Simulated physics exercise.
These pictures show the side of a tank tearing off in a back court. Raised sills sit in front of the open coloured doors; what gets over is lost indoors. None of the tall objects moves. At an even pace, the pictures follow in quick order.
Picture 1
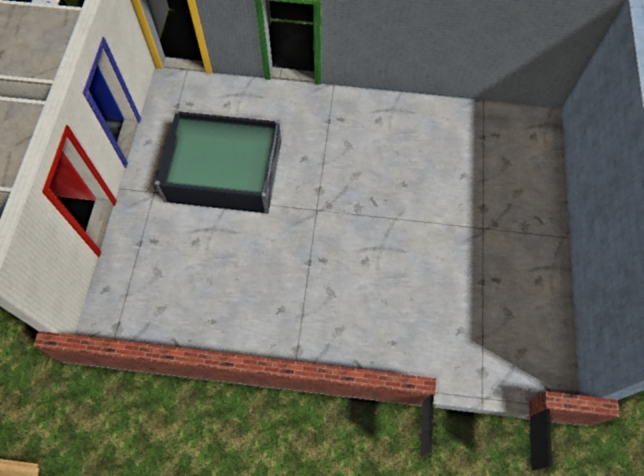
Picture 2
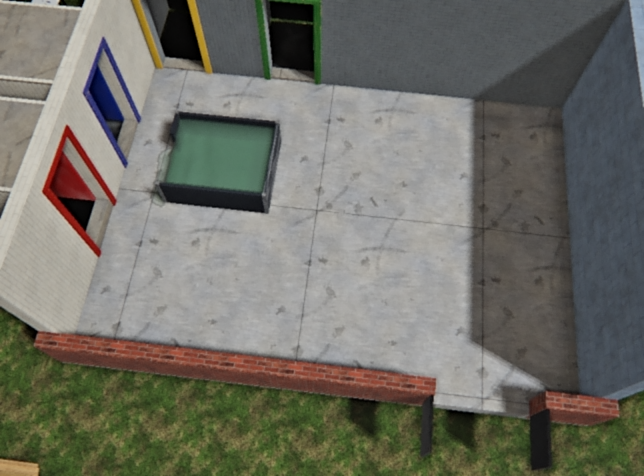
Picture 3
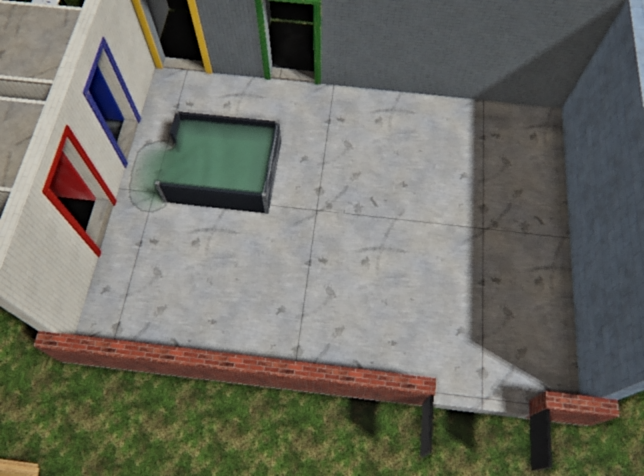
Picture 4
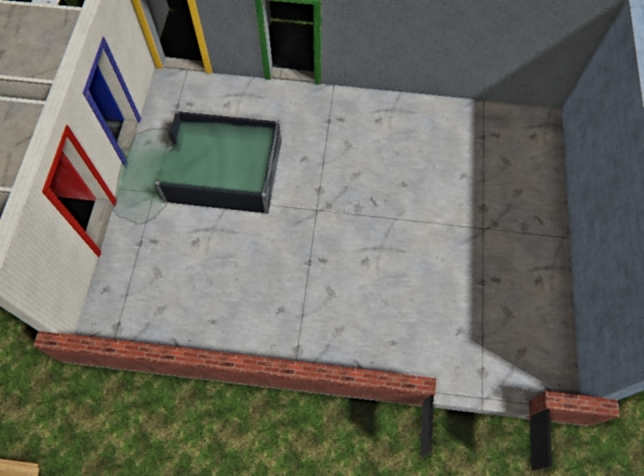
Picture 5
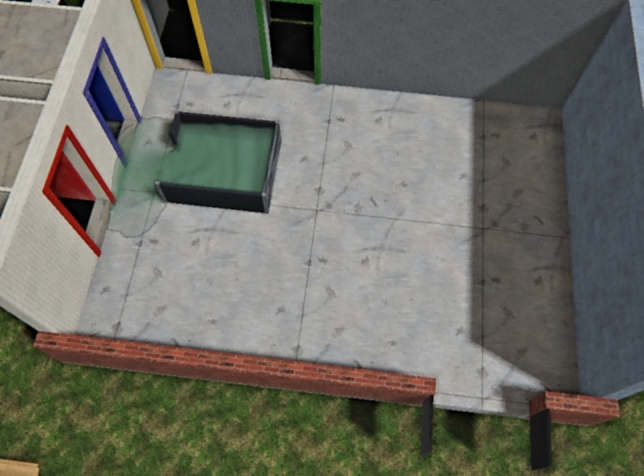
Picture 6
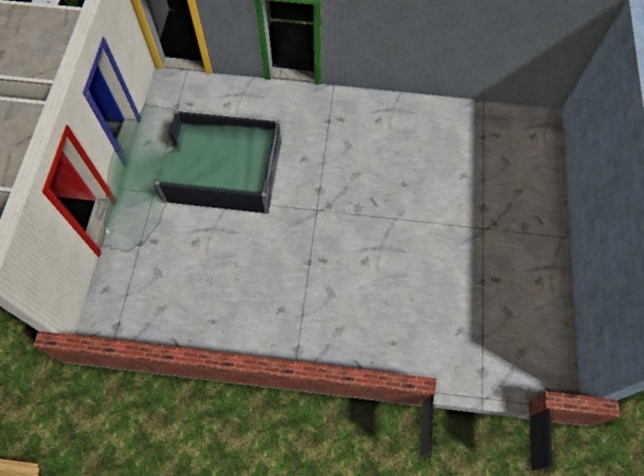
In a back court, a dark-walled tank of still green water lost its left side, and the water poured out through the gap, spreading across the paved floor toward the red and blue openings.
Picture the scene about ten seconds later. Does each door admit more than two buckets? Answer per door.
The yellow door: It does; the red door: It does not; the blue door: It does; the green door: It does not.
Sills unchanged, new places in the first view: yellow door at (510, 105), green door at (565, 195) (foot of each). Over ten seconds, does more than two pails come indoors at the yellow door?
Note: Yellow does not reach the limit.
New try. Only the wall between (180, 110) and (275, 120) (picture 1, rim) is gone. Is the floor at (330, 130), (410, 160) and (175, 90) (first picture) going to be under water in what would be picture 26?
Log: Point 1 inundated; point 2 inundated; point 3 inundated.
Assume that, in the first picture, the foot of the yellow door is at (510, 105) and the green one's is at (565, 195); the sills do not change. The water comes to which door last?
Answer: The door marked green.
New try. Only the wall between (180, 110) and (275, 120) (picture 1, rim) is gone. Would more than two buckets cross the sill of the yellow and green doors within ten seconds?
Looking at both, the yellow one exceeds the mark while the green one exceeds the mark.
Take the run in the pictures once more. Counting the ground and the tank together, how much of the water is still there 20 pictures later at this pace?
That works out to about 86 per cent.
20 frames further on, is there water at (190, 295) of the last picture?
I'd say drenched there.
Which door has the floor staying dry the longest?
It is the green one.
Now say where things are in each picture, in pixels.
Still water in the tank at (220, 155), in the first frame.
Water pours out at (172, 170) and has run to (159, 201), in the second frame.
Water pours out at (172, 171) and has run to (148, 149), in the third frame.
Water pours out at (173, 172) and has run to (115, 205), in the fourth frame.
The front is at (140, 121), out from the gap at (172, 172), in the fifth frame.
Water pours out at (172, 172) and has run to (104, 241), in the sixth frame.
A moment on, water covers 10 % of the floor; the yellow door not reached, the red door wet at the sill, nothing in, the blue door over two buckets in, the green door not reached.
Next, water covers 20 % of the floor; the yellow door over two buckets in, the red door under two buckets in, the blue door far over two buckets in, the green door not reached.
Then, water covers 25 % of the floor; the yellow door far over two buckets in, the red door under two buckets in, the blue door far over two buckets in, the green door wet at the sill, nothing in.
Later, water covers 60 % of the floor; the yellow door far over two buckets in, the red door under two buckets in, the blue door far over two buckets in, the green door wet at the sill, nothing in.
In the end, water covers 90 % of the floor; the yellow door far over two buckets in, the red door under two buckets in, the blue door far over two buckets in, the green door wet at the sill, nothing in.
